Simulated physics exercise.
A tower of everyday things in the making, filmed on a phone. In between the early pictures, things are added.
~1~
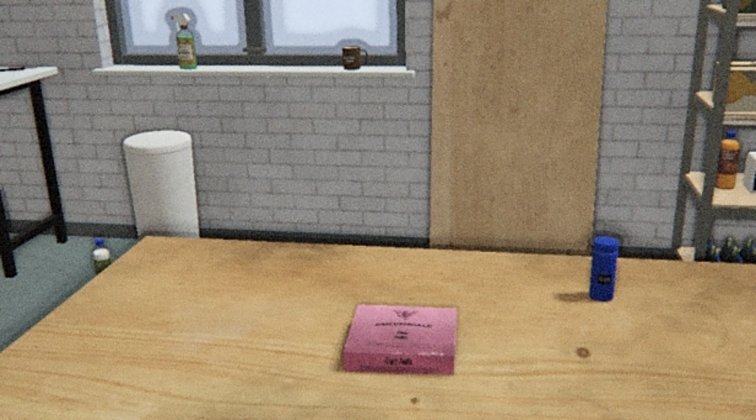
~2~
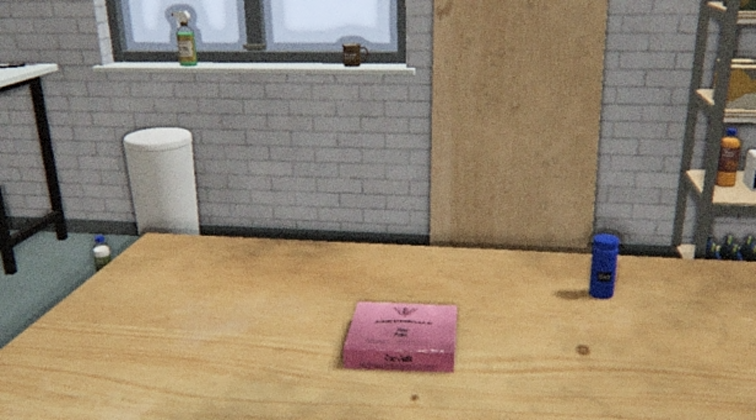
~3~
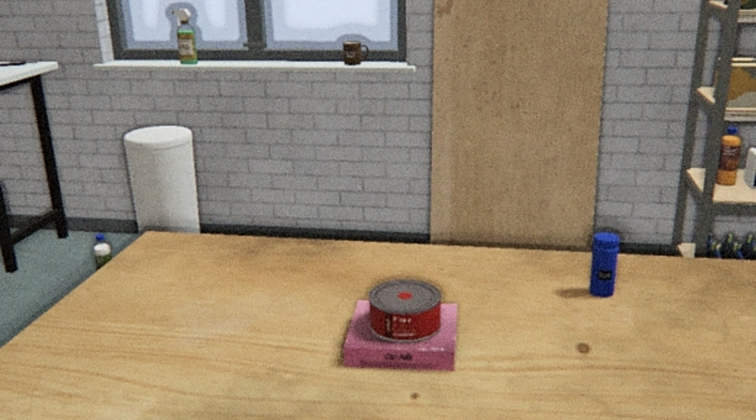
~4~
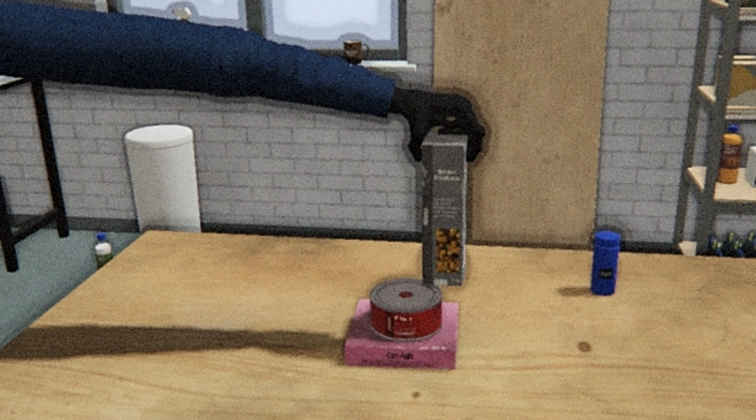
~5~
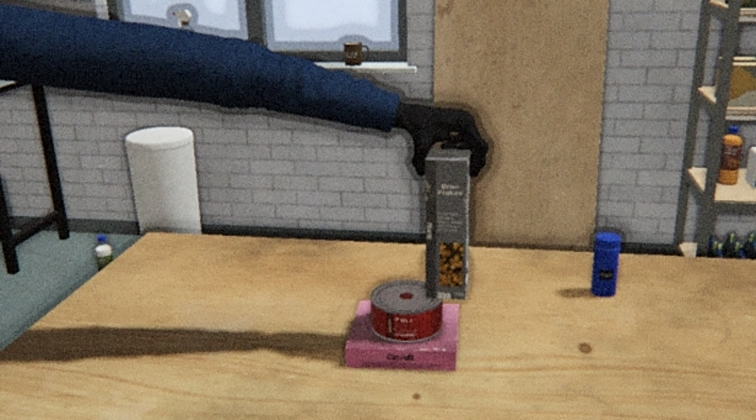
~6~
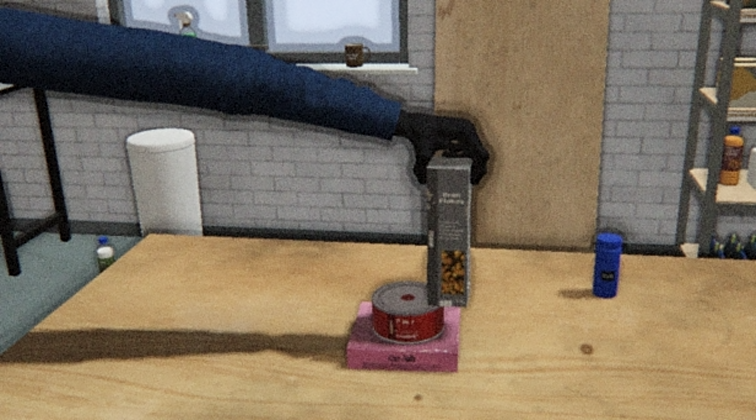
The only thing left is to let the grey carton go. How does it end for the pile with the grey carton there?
In the end the pile has fallen.
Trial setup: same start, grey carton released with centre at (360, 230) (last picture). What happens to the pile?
Then it gives way.
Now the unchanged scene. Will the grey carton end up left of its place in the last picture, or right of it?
Well, it travels over to the right.
Then, 0.40 s on from there, grey carton turned 22° from how it was put near (476, 241).
Then, 0.60 s on from there, grey carton now fallen.
In the end, fallen, grey carton; the other 3 unmoved. At the end, from the last picture's camera, grey carton near (543, 338). The pile gives way.
